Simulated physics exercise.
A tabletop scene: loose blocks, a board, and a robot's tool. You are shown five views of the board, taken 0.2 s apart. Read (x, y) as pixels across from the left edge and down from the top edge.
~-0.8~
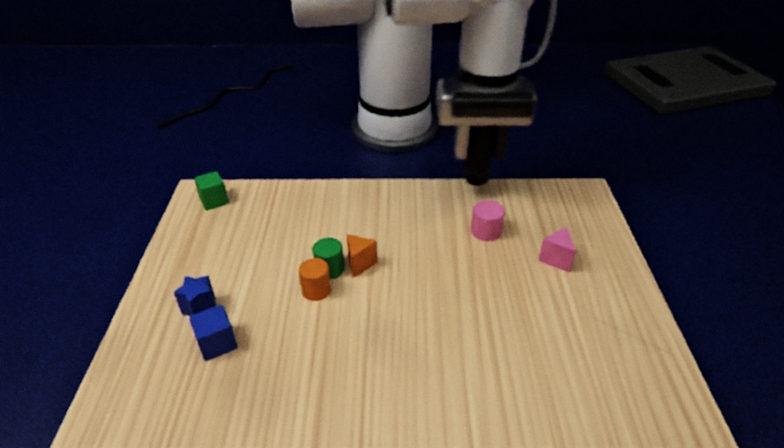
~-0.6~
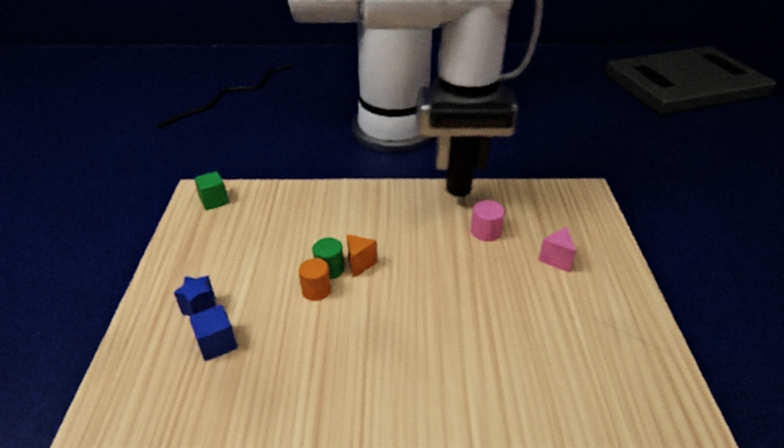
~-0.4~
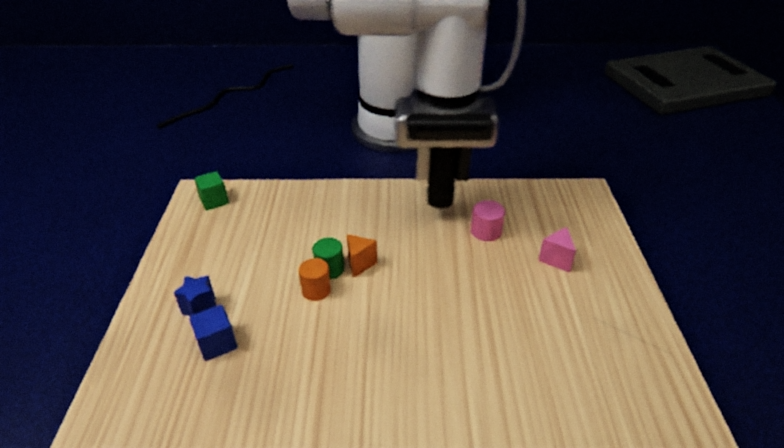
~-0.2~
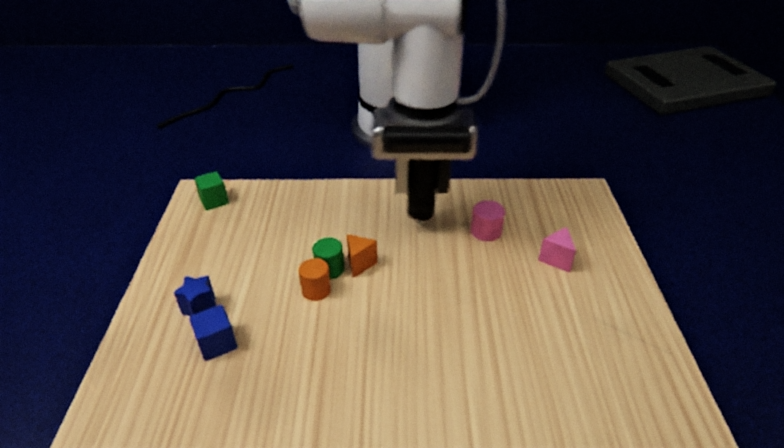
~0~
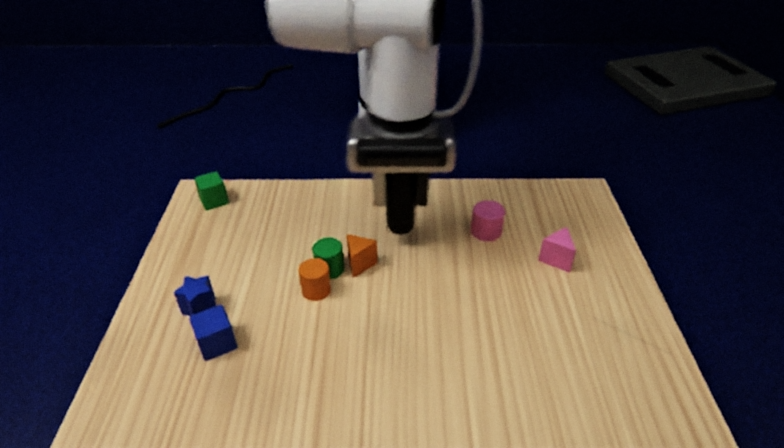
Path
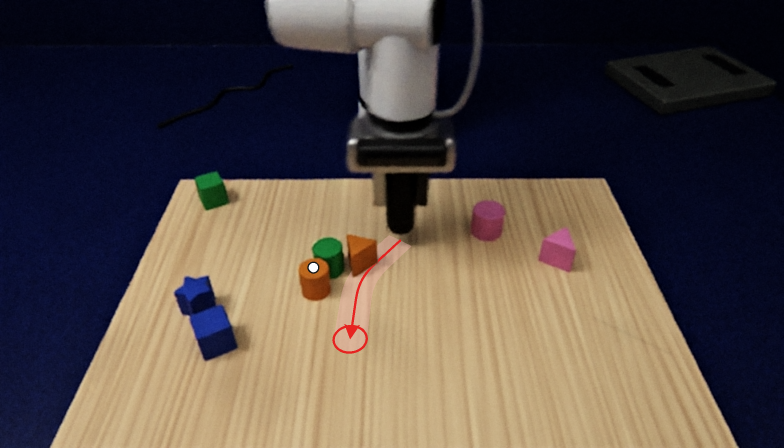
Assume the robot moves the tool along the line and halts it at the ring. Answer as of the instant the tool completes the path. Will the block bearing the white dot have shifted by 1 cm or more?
My answer is yes.
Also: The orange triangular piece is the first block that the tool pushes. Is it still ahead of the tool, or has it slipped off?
The tool has lost it.
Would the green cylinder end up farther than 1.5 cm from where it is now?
I expect not.
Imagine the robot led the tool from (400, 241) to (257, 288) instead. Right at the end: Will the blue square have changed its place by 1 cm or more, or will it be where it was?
It sits in its place.
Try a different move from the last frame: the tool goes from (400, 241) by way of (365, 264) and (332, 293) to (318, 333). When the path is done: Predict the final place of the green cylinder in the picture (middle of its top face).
Answer: (307, 251).
Path on the board, from (400, 241) through (373, 266) and (356, 299) to (350, 339); the dot is on the orange cylinder.
The first path, step by step. One third of the way, tool (372, 252); green cylinder (323, 247); orange triangular piece (348, 251), turned 40° clockwise.
Two thirds of the way, tool (355, 285); orange cylinder (304, 270); green cylinder (318, 247); orange triangular piece (330, 264), turned 95° clockwise.
At the end, tool (349, 324); orange cylinder (304, 270); green cylinder (318, 247); orange triangular piece (330, 264), turned 95° clockwise.
